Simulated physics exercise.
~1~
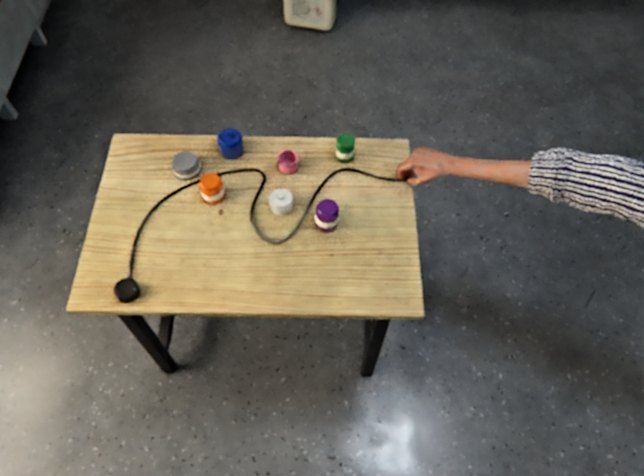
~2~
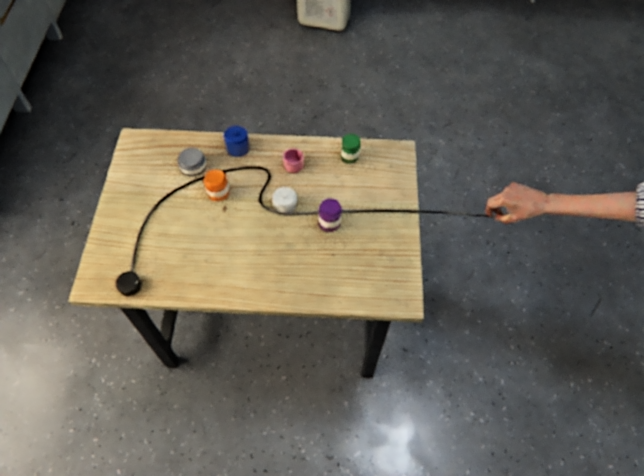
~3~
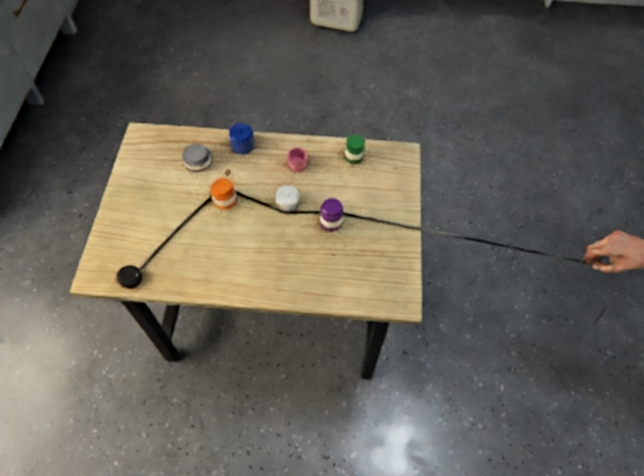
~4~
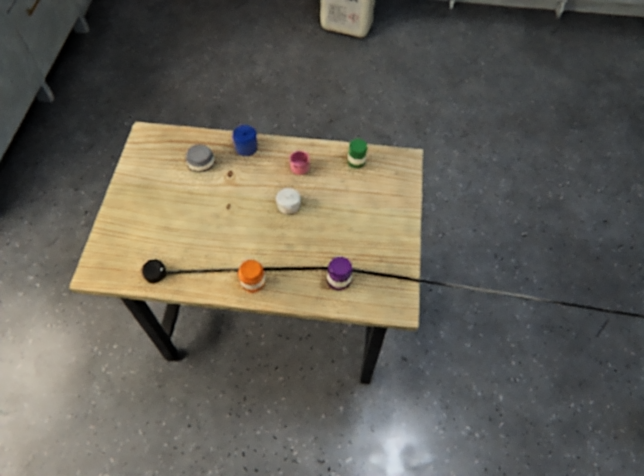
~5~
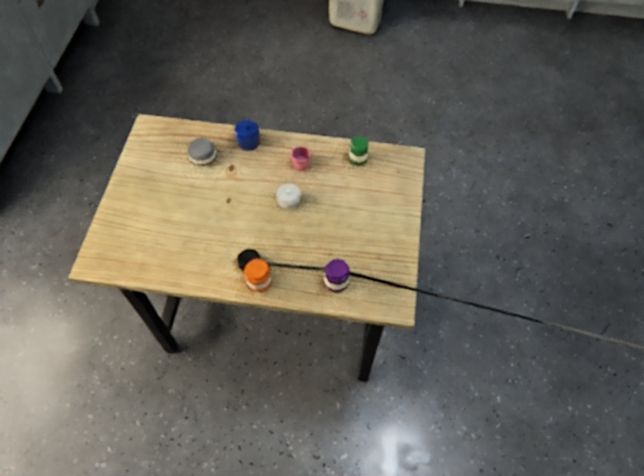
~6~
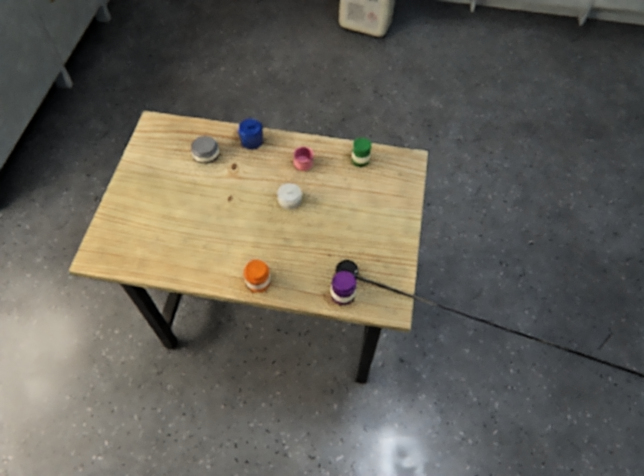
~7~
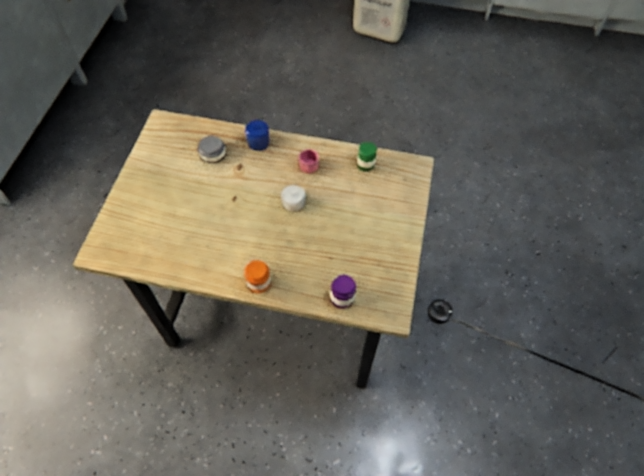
In this clip, a hand pulls a black cord rightwards across a wooden table, straightening it and dragging the orange and purple jars towards the near edge. The attached black puck slides past both jars and drops off the right side to the floor, while the other containers stay put.
